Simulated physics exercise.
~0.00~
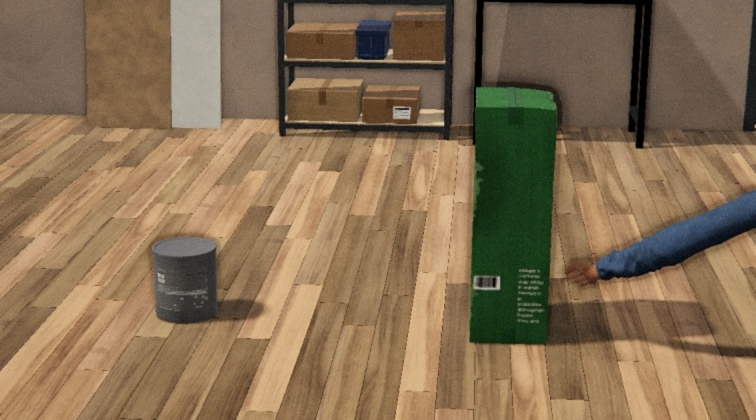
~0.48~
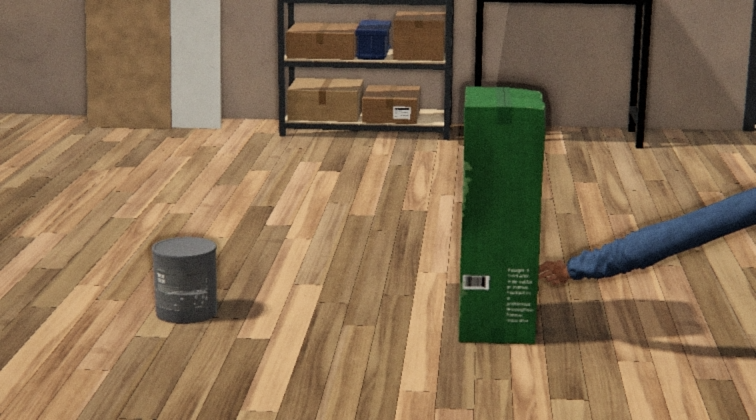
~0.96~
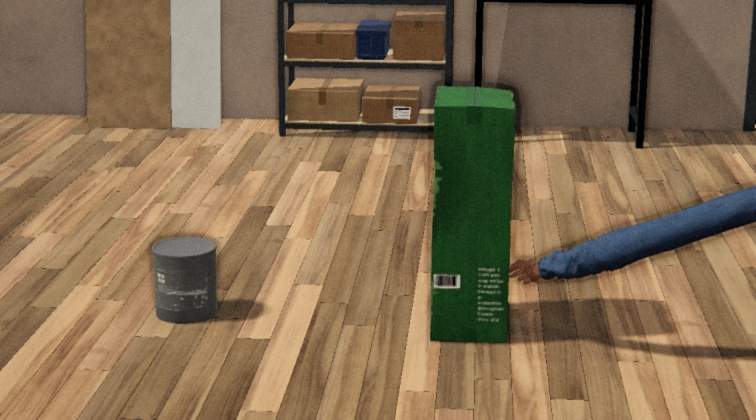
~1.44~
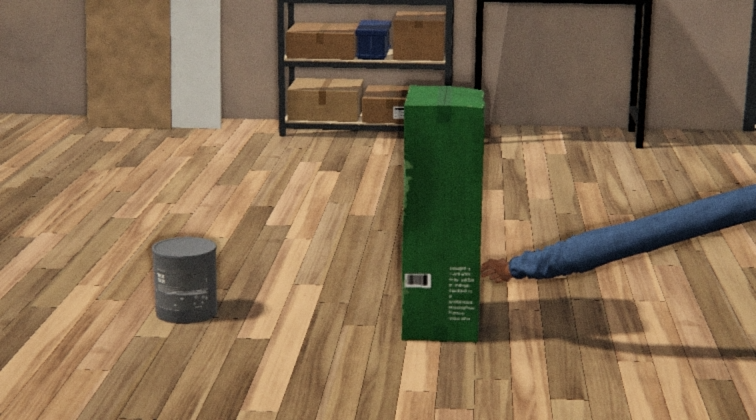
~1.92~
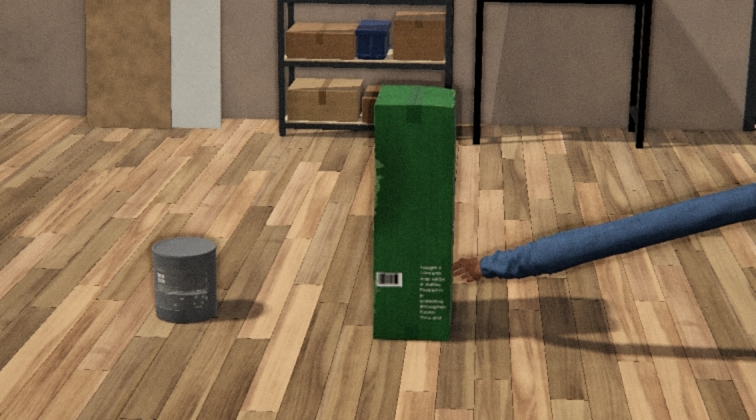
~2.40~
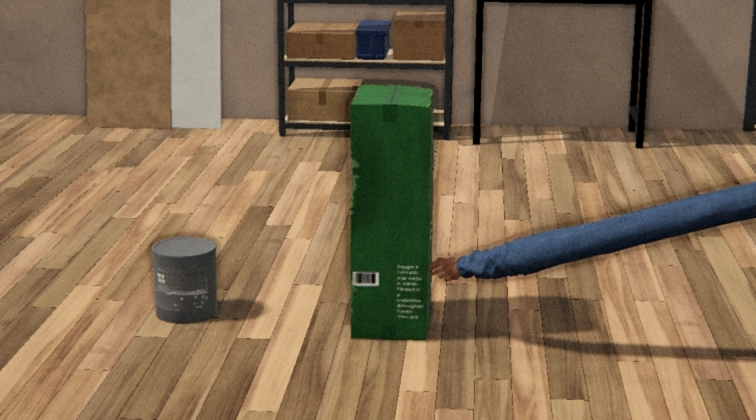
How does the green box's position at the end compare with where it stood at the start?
The green box ends up farther to the left, noticeably closer to the grey pail than it was at the start.
